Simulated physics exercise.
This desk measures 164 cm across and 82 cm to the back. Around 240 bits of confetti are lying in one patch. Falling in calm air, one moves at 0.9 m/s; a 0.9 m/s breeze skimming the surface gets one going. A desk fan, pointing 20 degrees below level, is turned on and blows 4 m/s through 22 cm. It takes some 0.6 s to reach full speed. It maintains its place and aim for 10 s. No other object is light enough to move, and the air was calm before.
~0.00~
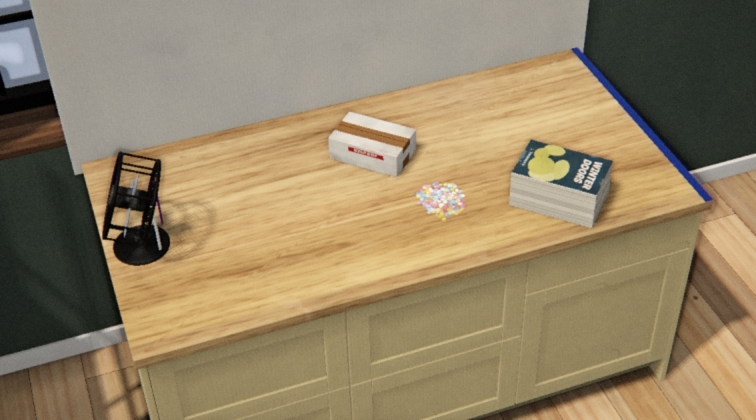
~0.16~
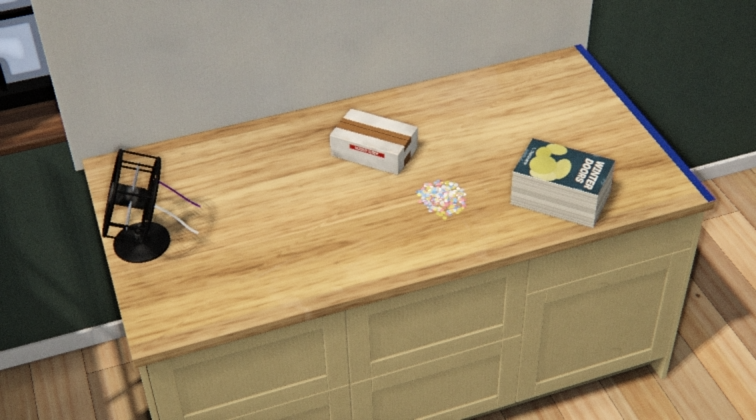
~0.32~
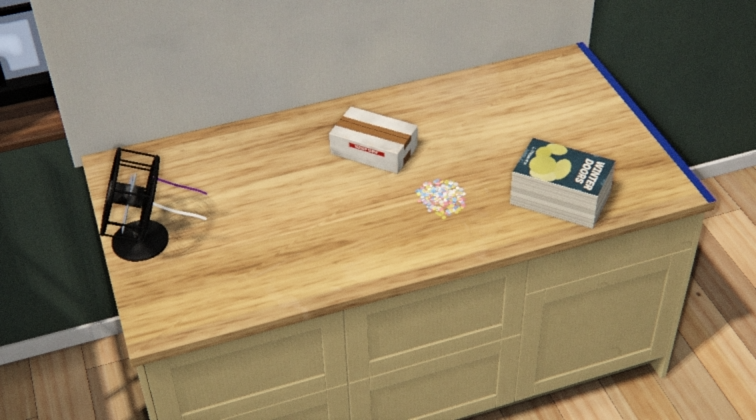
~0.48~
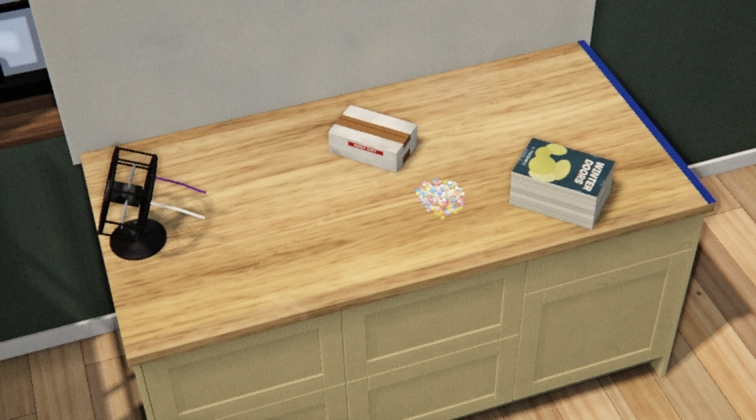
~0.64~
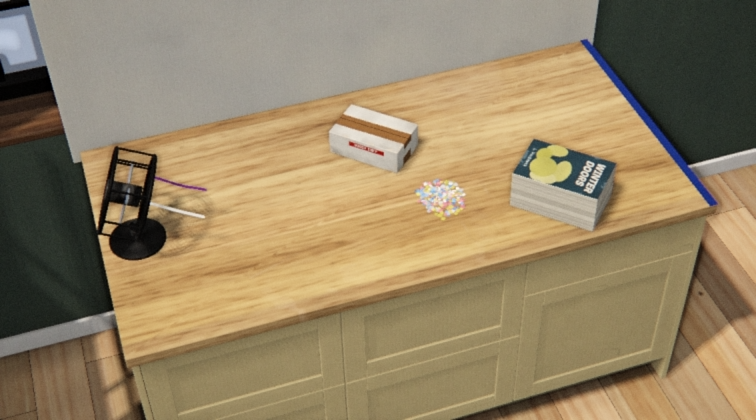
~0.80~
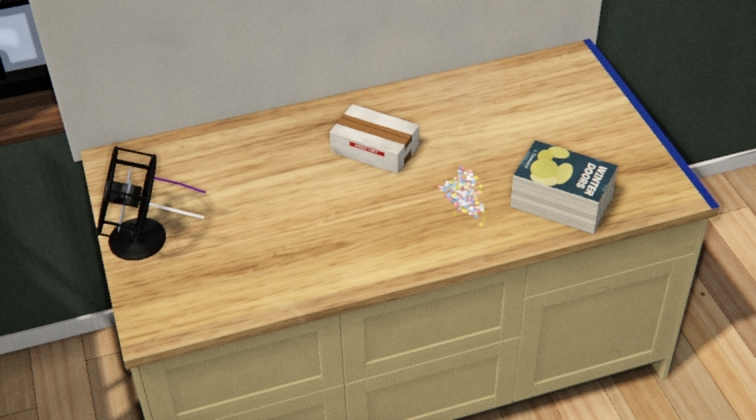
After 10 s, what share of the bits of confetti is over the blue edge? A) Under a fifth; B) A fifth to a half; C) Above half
C.
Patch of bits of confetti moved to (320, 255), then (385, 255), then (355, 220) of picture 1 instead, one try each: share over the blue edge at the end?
In turn: 0 per cent, 0 per cent, 40 per cent.
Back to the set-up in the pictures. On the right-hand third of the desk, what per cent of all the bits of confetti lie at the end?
About 10 percent.
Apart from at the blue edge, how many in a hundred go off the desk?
My best guess is roughly 15 %.
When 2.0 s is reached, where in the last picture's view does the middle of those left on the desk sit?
About (579, 78).
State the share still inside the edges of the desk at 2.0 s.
Around 15 %.
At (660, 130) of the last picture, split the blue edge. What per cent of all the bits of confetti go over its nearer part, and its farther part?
Estimate: Nearer ~ 3 %; farther ~ 70 %.
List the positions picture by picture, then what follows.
In the first picture, the middle of the bits of confetti is near (439, 200), none has stirred yet and the mouth of the desk fan is at (131, 199).
In the second picture, the middle of the bits of confetti is near (440, 198), none has stirred yet and the blue edge is centred on (643, 116).
In the third picture, the middle of the bits of confetti is near (439, 197), none has stirred yet, the top of a box is at (374, 129) and the top of a book is at (564, 166).
In the fourth picture, the middle of the bits of confetti is near (438, 197) and none has stirred yet.
In the fifth picture, the middle of the bits of confetti is near (439, 198) and none has stirred yet.
In the sixth picture, the middle of the bits of confetti is near (466, 193), the farthest in sight from the desk fan is at (482, 186) and about 90 % have left their places.
After 2.0 s, 17 % are on the move or not yet settled, 71 % are over the blue edge; the middle of those still in play is near (579, 78).
After 3.2 s, 11 % are on the move or not yet settled, 74 % are over the blue edge.
After 5.5 s, 8 % are on the move or not yet settled, 76 % are over the blue edge.
After 10.0 s, at the end, 78 % are over the blue edge.
